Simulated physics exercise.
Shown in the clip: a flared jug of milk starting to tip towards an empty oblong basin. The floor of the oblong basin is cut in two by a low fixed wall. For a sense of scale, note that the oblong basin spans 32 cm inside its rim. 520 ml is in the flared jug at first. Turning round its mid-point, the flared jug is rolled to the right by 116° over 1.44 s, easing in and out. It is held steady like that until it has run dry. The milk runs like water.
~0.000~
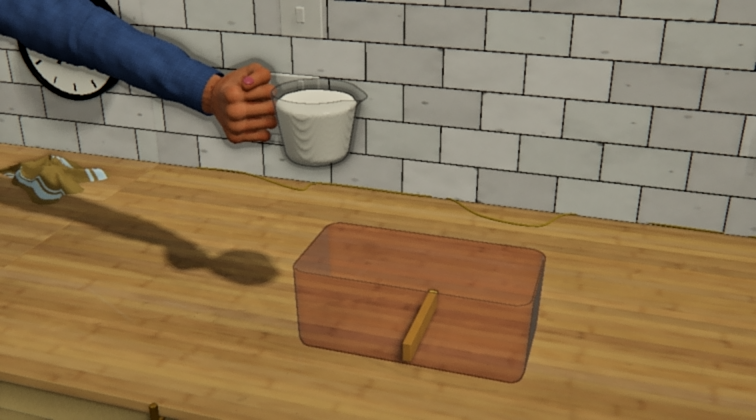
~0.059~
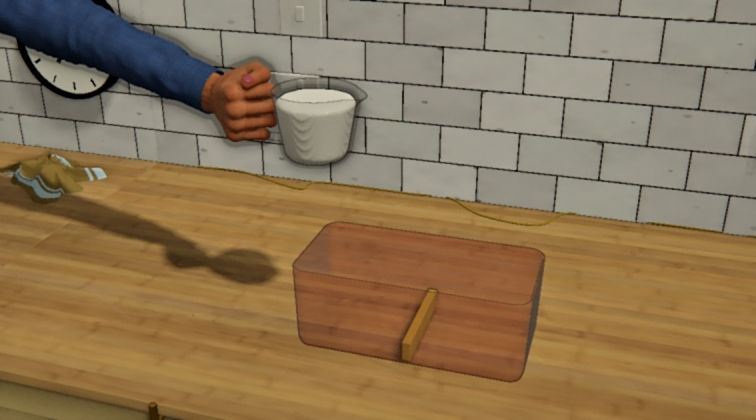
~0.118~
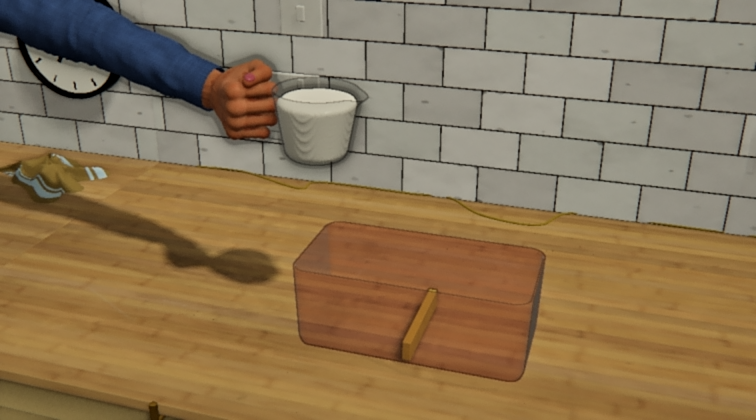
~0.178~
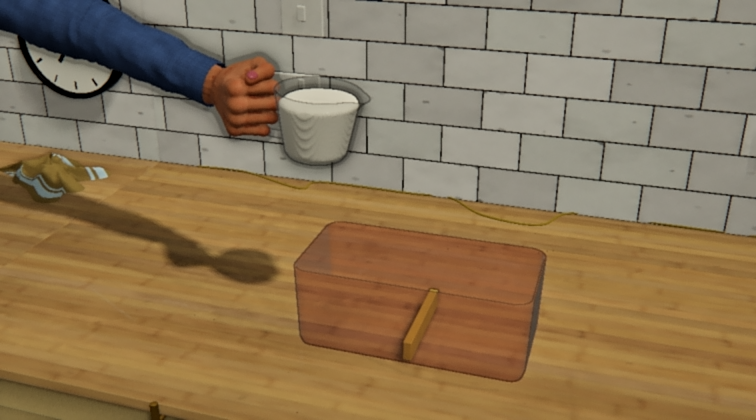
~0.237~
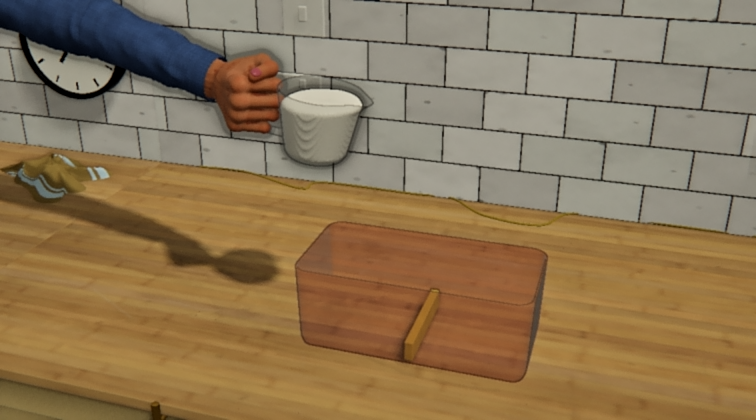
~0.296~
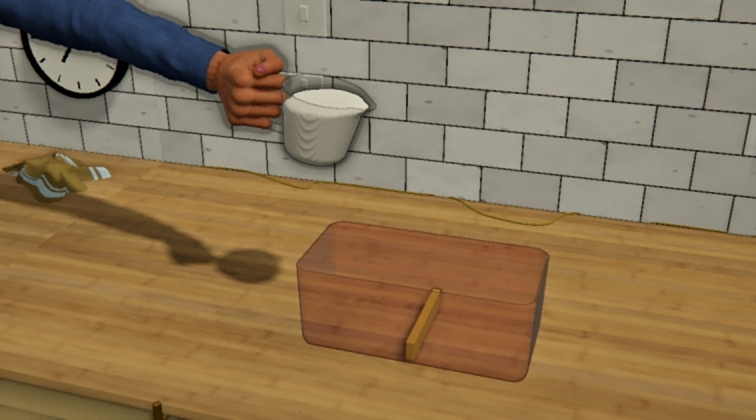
A hand in a blue sleeve reaches in from the upper left, holding a clear flared jug of milk above a wooden kitchen counter, seen from slightly above. Below it sits an empty, see-through reddish oblong basin with a low wooden divider, with a crumpled cloth and round clock at left against white brick tiles. The hand holds the jug level, then tilts it slightly rightward.
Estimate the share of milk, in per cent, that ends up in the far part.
About 47 per cent.
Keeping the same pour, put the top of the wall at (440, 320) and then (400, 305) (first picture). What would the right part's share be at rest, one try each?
First try about 10 %, second try about 75 %.
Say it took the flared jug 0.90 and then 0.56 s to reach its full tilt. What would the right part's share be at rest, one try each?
About 35 %, then about 25 %.
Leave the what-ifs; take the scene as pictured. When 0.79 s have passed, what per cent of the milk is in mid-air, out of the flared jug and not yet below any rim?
Around 26 in a hundred.
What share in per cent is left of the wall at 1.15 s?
Left share: Approx. 40 %.
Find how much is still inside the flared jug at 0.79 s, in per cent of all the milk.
Around 60 in a hundred.
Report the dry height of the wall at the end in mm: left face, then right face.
Left side: Around 18 mm. Right side: Around 18 mm.
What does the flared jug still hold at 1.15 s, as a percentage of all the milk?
5 %.
Then, 0.79 s in, the tilt is 67° and 60 per cent is still to pour, 4 is left of the wall and 10 right of it.
Then, 1.15 s in, the tilt is 105° and 5 per cent is still to pour, 40 is left of the wall and 44 right of it.
Then, 1.53 s in, the tilt is 116° and 0 per cent is still to pour, 52 is left of the wall and 46 right of it.
Then, 1.94 s in, the tilt is 116° and 0 per cent is still to pour, 51 is left of the wall and 47 right of it.
Finally, 51 per cent lies left of the wall, 47 right of it and 2 outside.
